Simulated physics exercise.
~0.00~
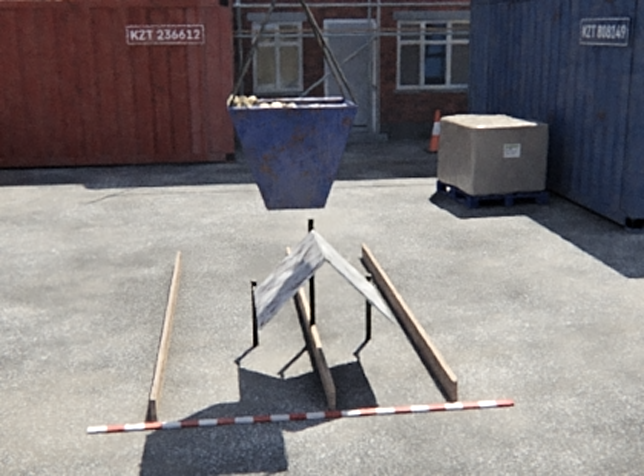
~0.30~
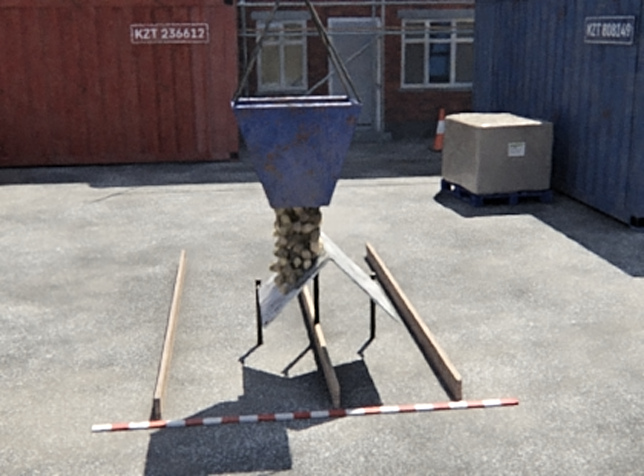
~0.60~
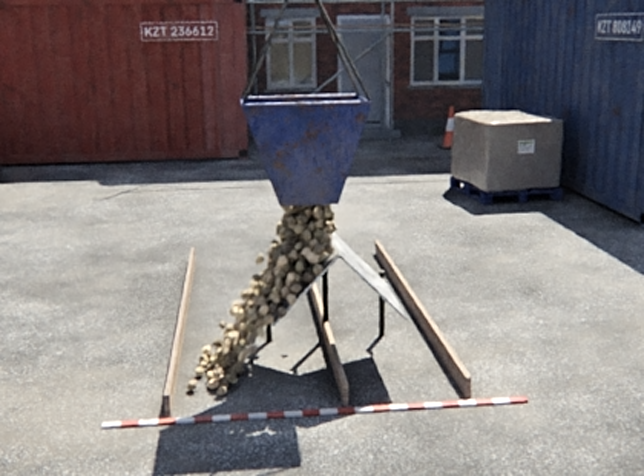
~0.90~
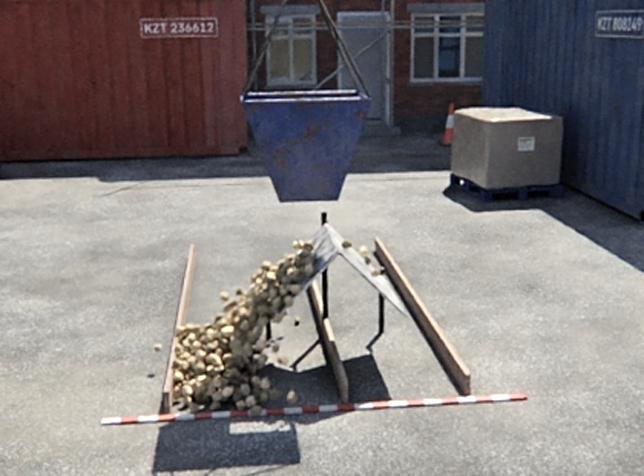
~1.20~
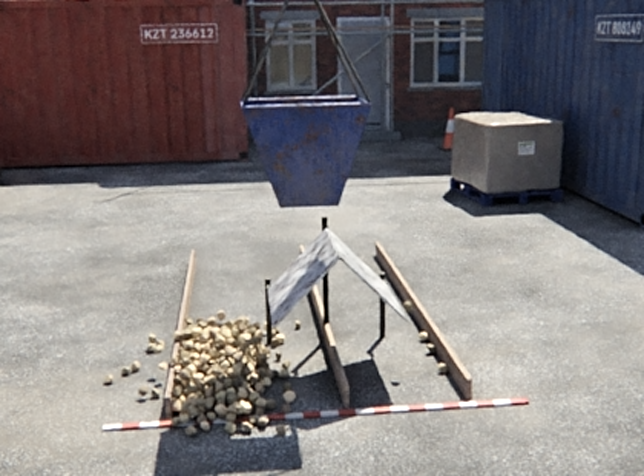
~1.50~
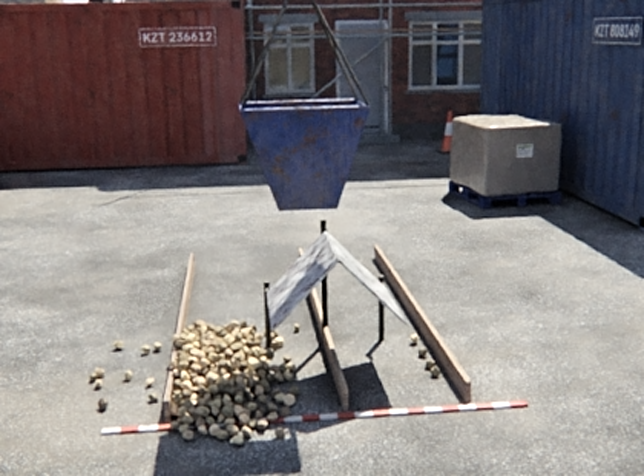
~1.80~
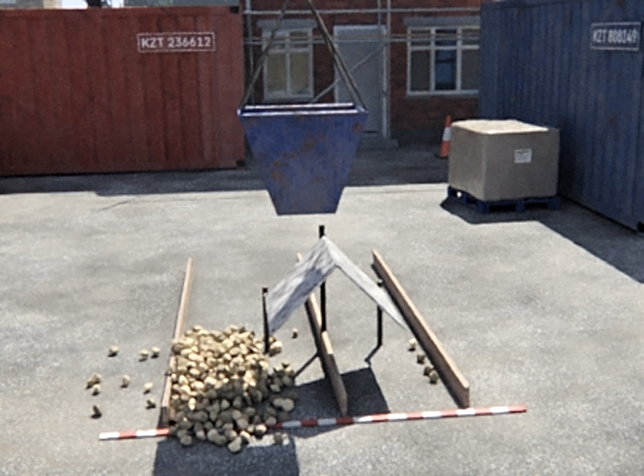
A blue skip drops stones onto steel slopes, and nearly all settle in the left bay.
